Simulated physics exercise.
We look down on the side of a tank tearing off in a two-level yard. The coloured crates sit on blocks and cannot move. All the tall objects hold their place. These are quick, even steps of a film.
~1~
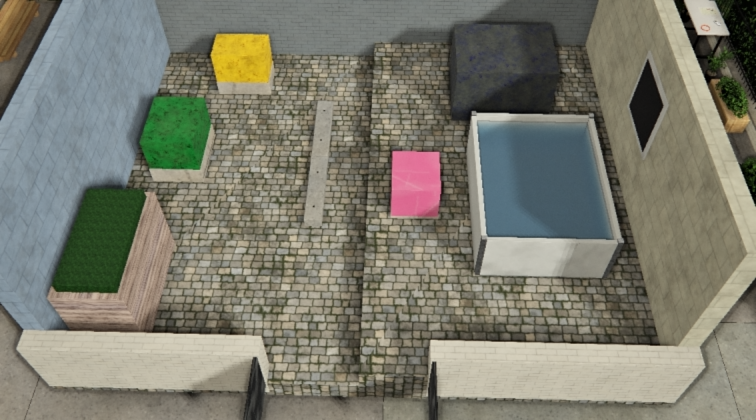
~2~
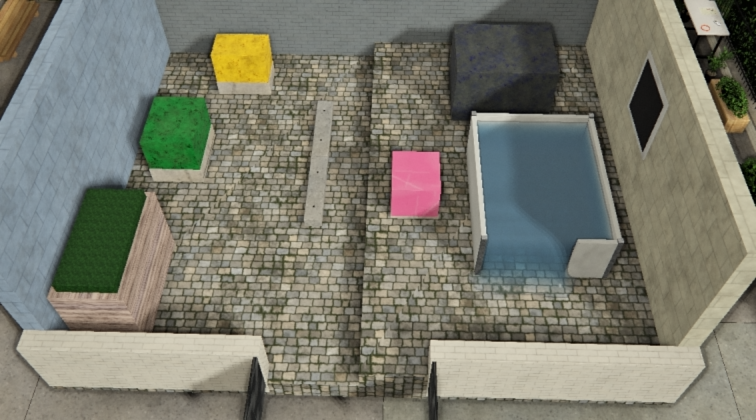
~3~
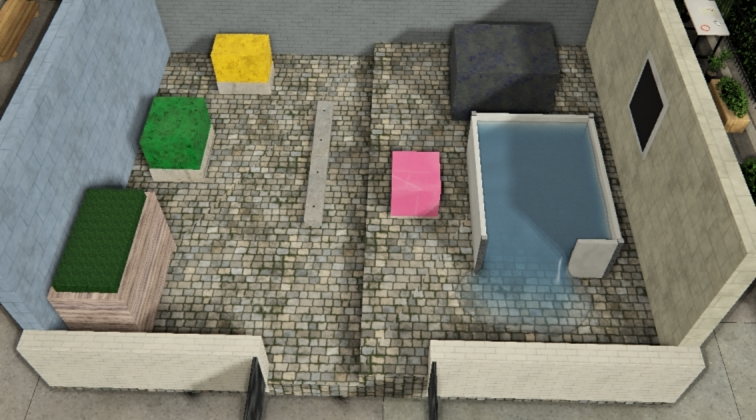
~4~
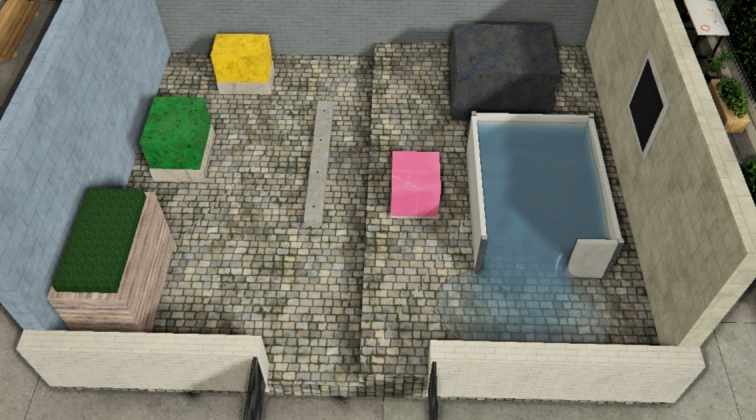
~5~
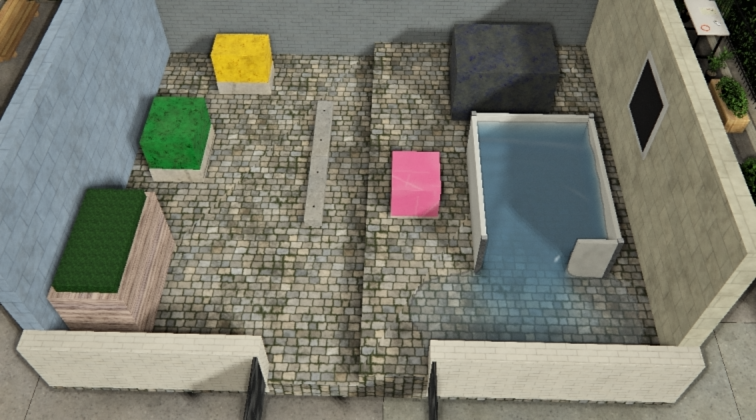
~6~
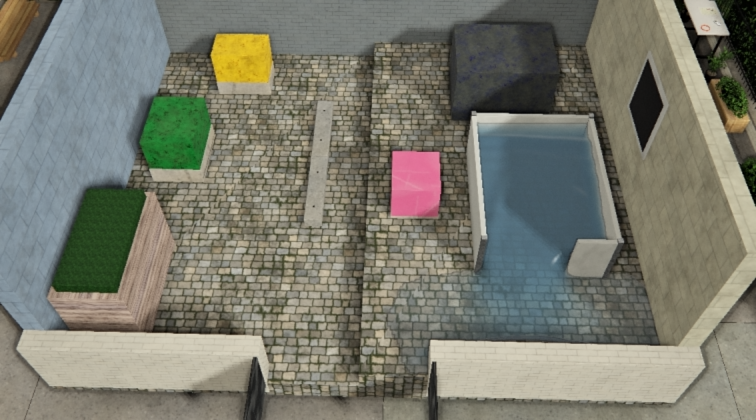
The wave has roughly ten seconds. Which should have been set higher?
The yellow crate stays dry; the green crate stays dry; the pink crate stays dry.
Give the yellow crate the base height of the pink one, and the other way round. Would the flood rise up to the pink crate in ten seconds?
My reading: Pink crate keeps dry.
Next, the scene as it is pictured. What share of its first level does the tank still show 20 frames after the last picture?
Roughly 32 per cent.
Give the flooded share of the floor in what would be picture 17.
Close to 30 %.
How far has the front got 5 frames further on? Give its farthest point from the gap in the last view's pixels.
Near (292, 364).
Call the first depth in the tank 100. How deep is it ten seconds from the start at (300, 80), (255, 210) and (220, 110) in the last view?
In turn 12, 8 and 12 in a hundred.
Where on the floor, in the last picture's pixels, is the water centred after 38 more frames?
At about (425, 204).
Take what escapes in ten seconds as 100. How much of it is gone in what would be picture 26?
Close to 50 %.
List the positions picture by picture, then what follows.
The first frame shows still water in the open tank at (540, 177).
In the second frame, the front is at (569, 286), out from the gap at (525, 263).
In the third frame, water pours out at (524, 264) and has run to (570, 324).
In the fourth frame, water pours out at (524, 264) and has run to a hidden place.
In the fifth frame, the front is at a hidden place, out from the gap at (524, 265).
In the sixth frame, water pours out at (524, 264) and has run to a hidden place.
A moment on, water covers 15 % of the floor; the yellow crate not reached, the green crate not reached, the pink crate not reached.
Next, water covers 30 % of the floor; the yellow crate not reached, the green crate not reached, the pink crate not reached.
Then, water covers 50 % of the floor; the yellow crate not reached, the green crate water round its plinth, the pink crate water round its plinth.
Later, water covers 75 % of the floor; the yellow crate water round its plinth, the green crate water round its plinth, the pink crate water round its plinth.
In the end, water covers 80 % of the floor; the yellow crate stayed above the water, the green crate stayed above the water, the pink crate stayed above the water.
